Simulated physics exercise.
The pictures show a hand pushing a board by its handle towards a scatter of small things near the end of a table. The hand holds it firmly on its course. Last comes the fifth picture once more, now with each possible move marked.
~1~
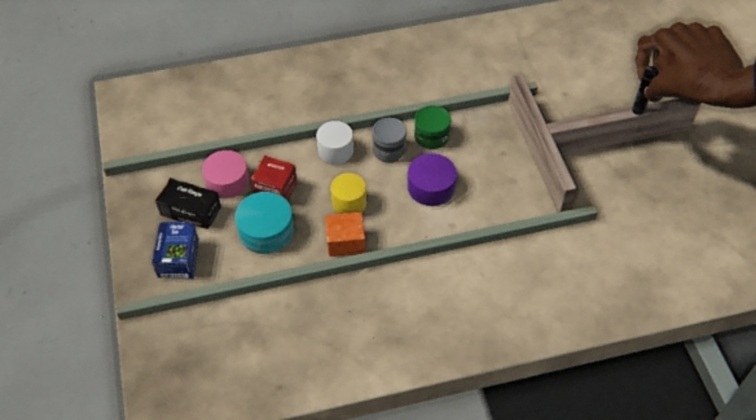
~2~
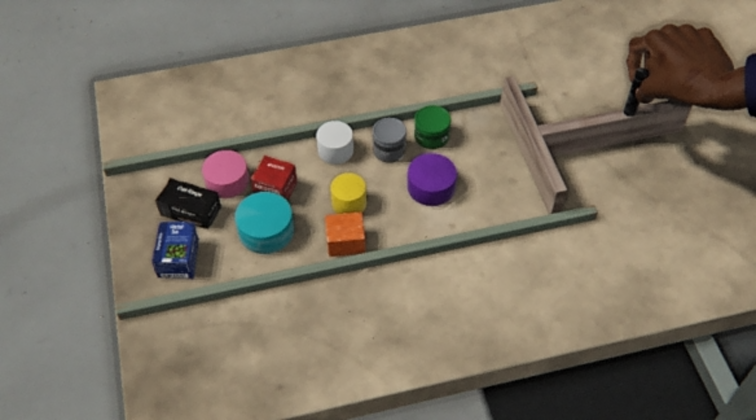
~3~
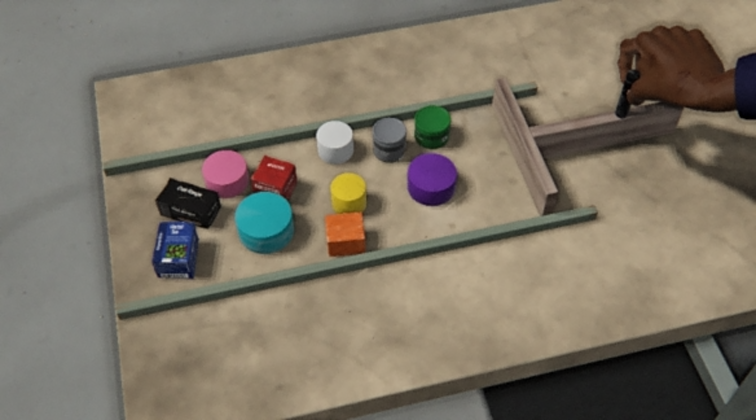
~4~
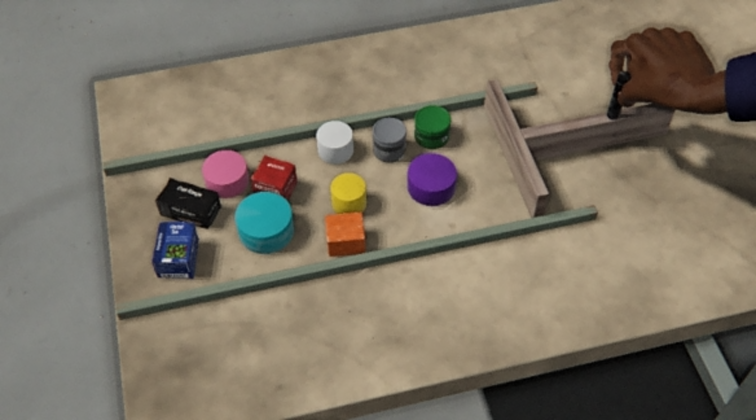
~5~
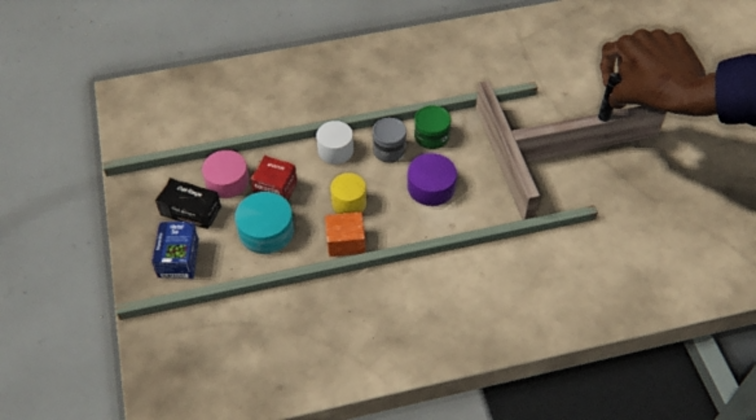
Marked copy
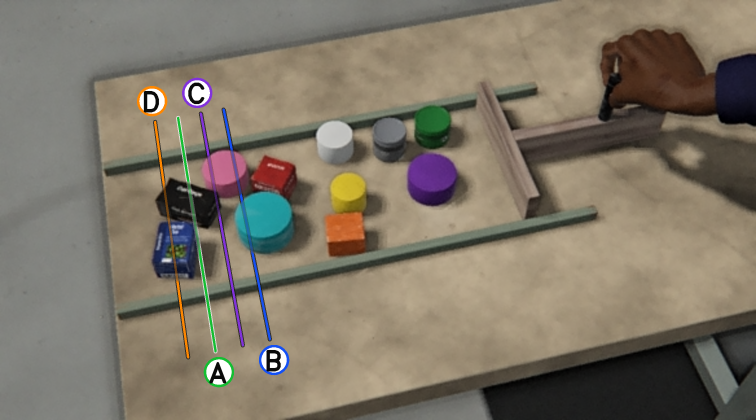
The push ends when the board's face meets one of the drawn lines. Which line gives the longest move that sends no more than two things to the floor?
C.
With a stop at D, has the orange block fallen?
No.
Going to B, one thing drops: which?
It is the blue packet.
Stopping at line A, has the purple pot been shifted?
Yes.
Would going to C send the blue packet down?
Yes.
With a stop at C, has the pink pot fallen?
No.
On the marked copy, A at (195, 224); B at (245, 214); C at (220, 219); D at (170, 229).
Following C. Soon after the start, board (407, 156); white pot (322, 144); green jar (370, 140).
Later, board (303, 176); blue packet (150, 259); black packet (172, 213).
In the end, board (220, 192); blue packet over the edge; black packet over the edge; two fallen.
As for the rest, A drops four; B is within the limit but short; D drops six.
